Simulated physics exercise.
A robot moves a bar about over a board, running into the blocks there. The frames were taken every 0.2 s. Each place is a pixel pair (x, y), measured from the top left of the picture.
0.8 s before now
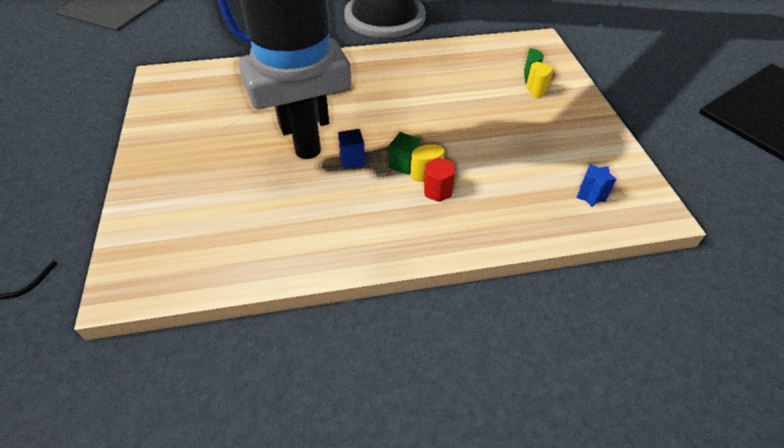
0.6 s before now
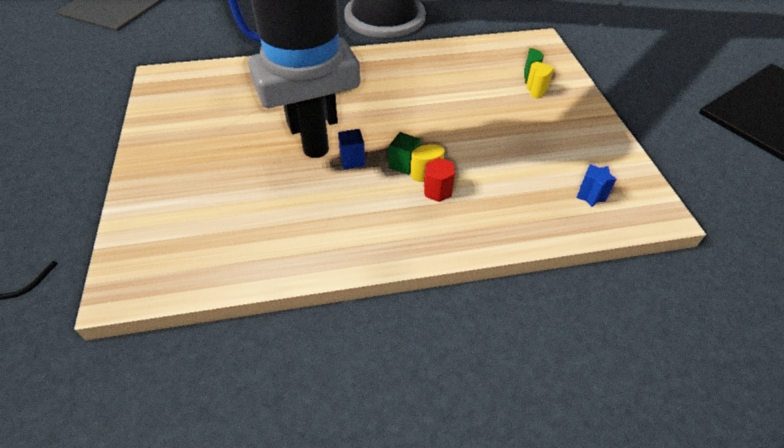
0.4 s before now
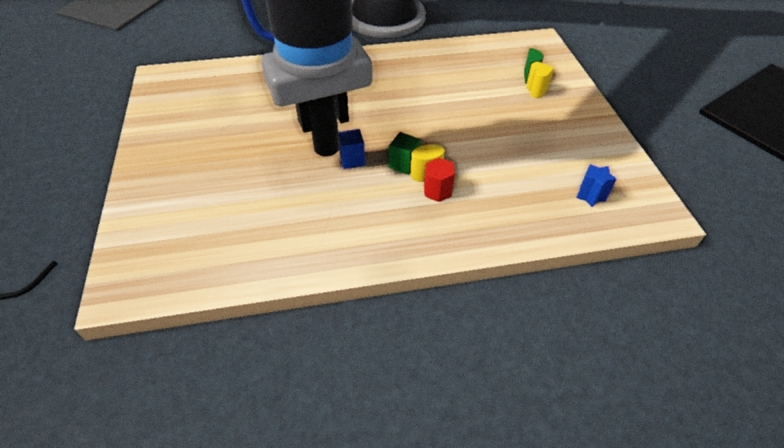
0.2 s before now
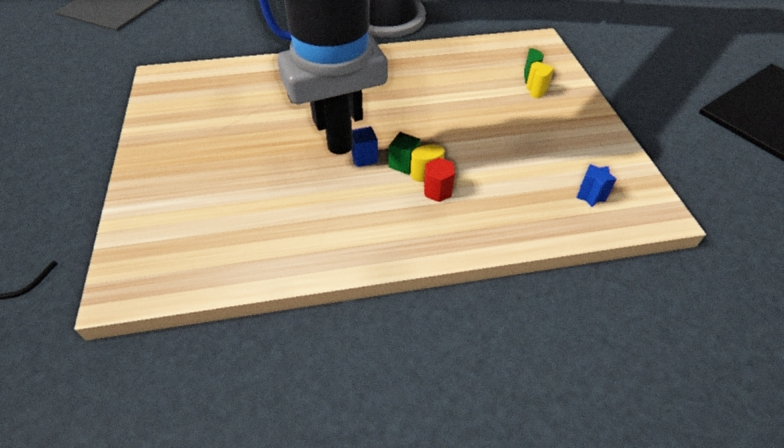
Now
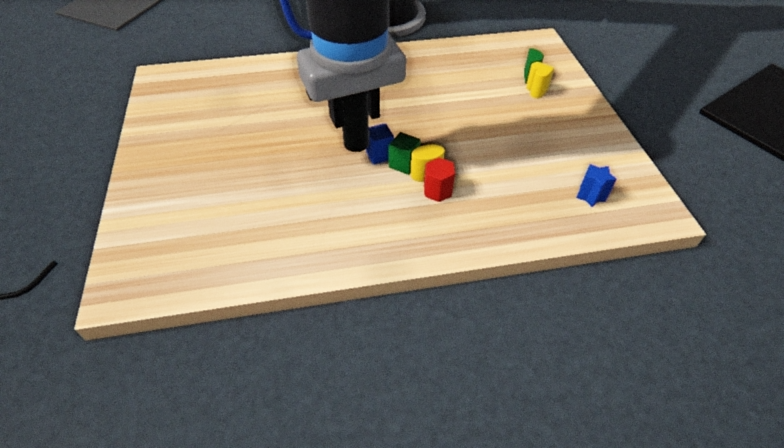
A robot arm slid its black bar a short way right across a wooden board, then pushed the dark blue block over beside the green one, while the other colourful blocks stayed still.
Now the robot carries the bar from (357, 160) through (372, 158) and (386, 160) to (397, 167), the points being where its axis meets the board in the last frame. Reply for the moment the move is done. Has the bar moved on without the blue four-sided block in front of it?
I expect so.
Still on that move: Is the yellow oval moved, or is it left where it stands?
The answer is that it is displaced.
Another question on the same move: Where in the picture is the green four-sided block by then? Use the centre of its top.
I'd expect the centre of its top face to be at (425, 144).
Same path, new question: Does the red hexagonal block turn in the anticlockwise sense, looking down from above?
I'd say no.
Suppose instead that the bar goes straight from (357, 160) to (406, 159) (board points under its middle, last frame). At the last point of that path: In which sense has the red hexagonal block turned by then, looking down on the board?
The block spins clockwise.
The first path, step by step. Halfway along, bar at (379, 142); blue four-sided block at (400, 126), turned 15° anticlockwise; green four-sided block at (410, 141), turned 25° clockwise.
At the end, bar at (397, 151); blue four-sided block at (404, 126), turned 30° anticlockwise; green four-sided block at (425, 144); yellow oval at (449, 153); red hexagonal block at (446, 171), turned 30° clockwise.
